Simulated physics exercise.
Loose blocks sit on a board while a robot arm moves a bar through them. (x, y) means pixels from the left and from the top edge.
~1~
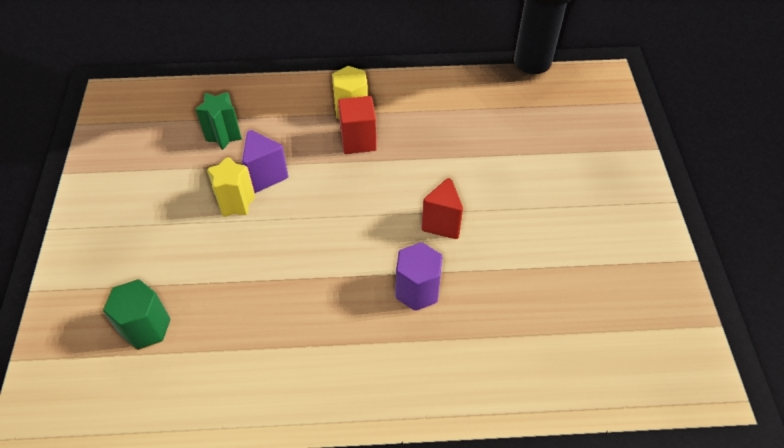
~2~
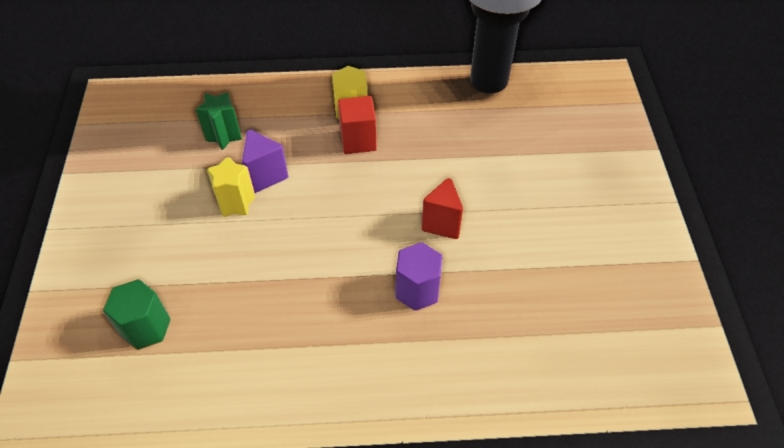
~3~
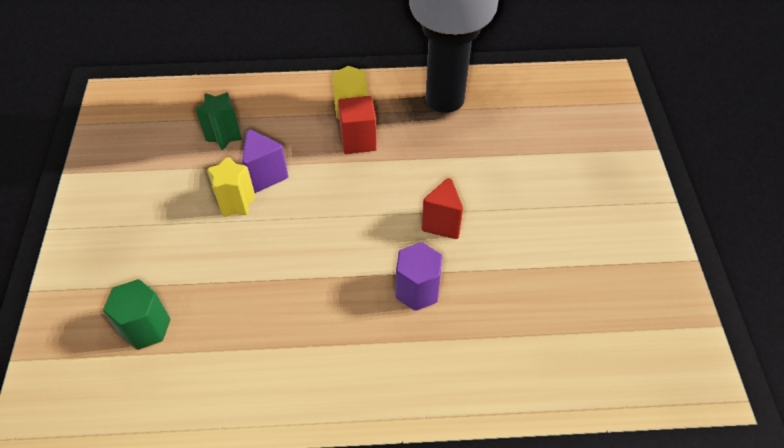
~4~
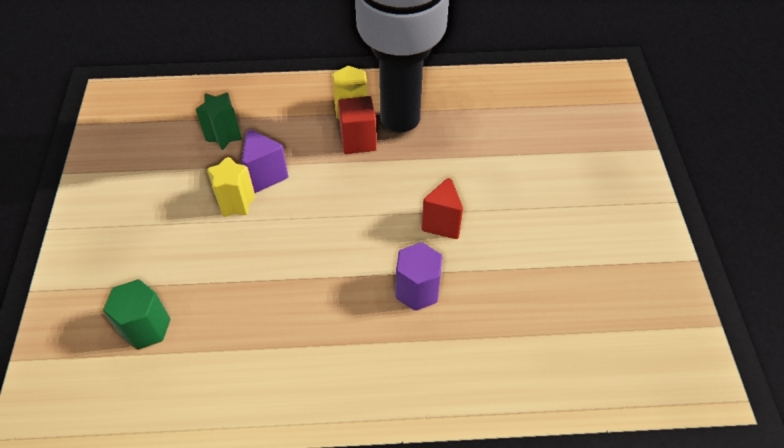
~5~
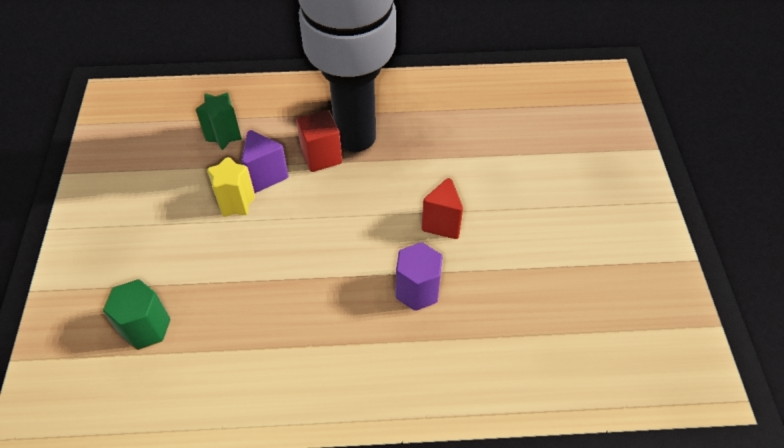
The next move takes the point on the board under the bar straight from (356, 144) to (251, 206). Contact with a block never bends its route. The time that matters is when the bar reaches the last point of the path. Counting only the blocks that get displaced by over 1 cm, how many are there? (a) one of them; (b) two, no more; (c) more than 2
Correct choice: C.
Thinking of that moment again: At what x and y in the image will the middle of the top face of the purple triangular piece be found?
It will end up at (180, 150).
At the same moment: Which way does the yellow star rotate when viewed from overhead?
Turns anticlockwise.
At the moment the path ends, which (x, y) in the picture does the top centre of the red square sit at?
The answer is (203, 167).
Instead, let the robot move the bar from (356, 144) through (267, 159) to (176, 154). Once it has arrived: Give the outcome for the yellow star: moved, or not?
Displaced.
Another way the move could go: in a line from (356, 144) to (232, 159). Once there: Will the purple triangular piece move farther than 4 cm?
I'd say yes.
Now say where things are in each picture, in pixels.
In the first frame, tip of the bar (533, 62), middles of tops, yellow star (226, 172), purple triangular piece (258, 145), red square (357, 108), yellow hexagonal block (349, 78).
In the second frame, bar (489, 80), nothing pushed.
In the third frame, bar (445, 99), nothing pushed.
In the fourth frame, bar (400, 118), nothing pushed.
In the fifth frame, bar (356, 137), yellow star (226, 172), purple triangular piece (258, 145), red square (317, 124), yellow hexagonal block hidden.
On the path given first. One third of the way, bar (321, 157); yellow star (222, 173), turned 15° anticlockwise; purple triangular piece (247, 150), turned 35° clockwise; red square (280, 145).
Two thirds of the way, bar (286, 178); yellow star (203, 184), turned 40° anticlockwise; purple triangular piece (208, 152), turned 60° clockwise; red square (239, 160), turned 25° clockwise.
At the end, bar (249, 199); yellow star (182, 194), turned 80° anticlockwise; purple triangular piece (180, 150), turned 85° clockwise; red square (203, 167), turned 45° clockwise; yellow hexagonal block unmoved.
